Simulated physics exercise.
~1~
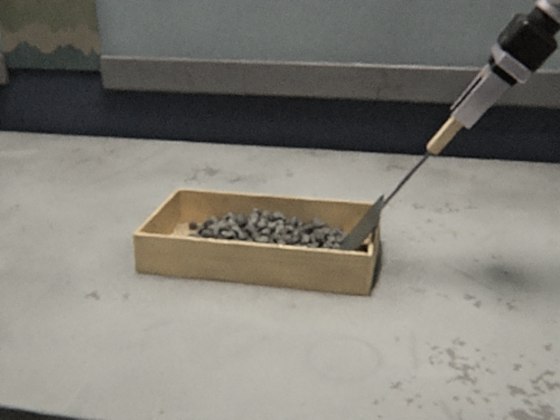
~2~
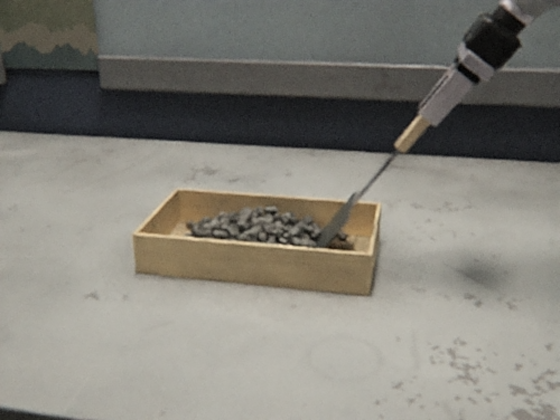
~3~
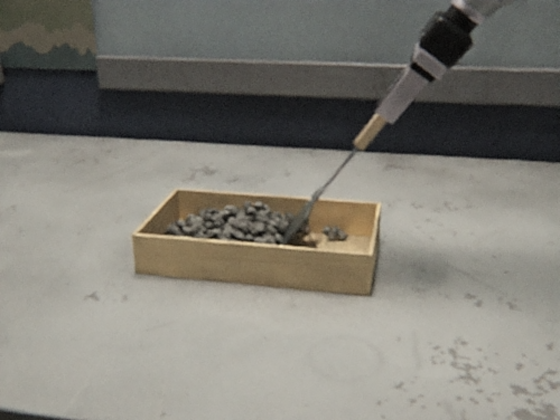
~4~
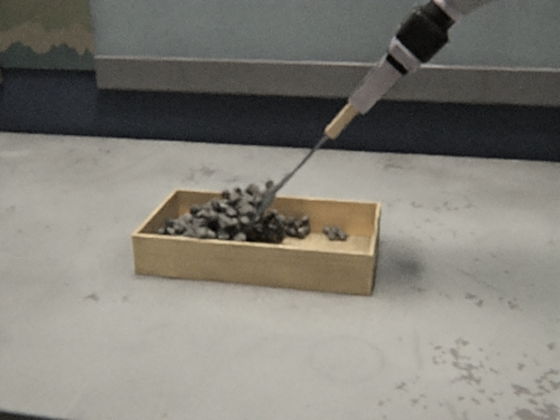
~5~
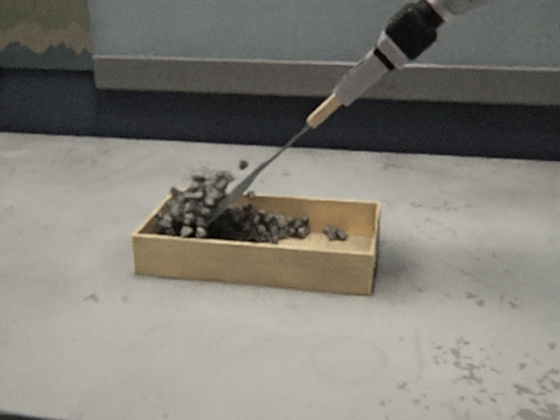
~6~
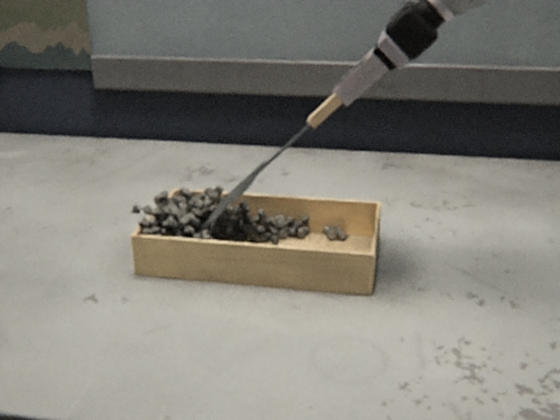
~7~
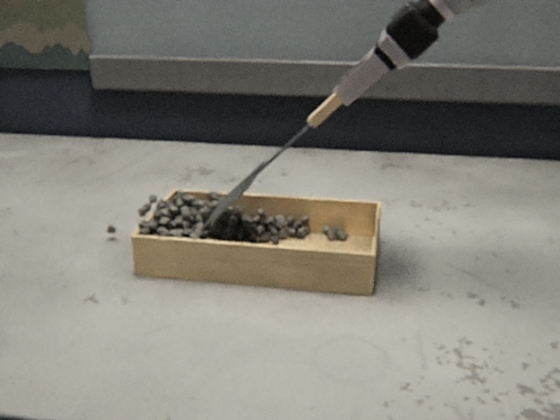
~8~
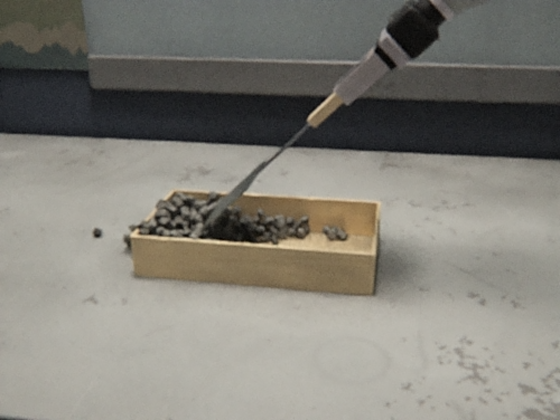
In this clip, a robot arm pushes a turner leftward through small gray pebbles in a shallow wooden tray, heaping them up and tossing some toward the left end. The blade stops among them, and most settle in the tray while a few land on the table.
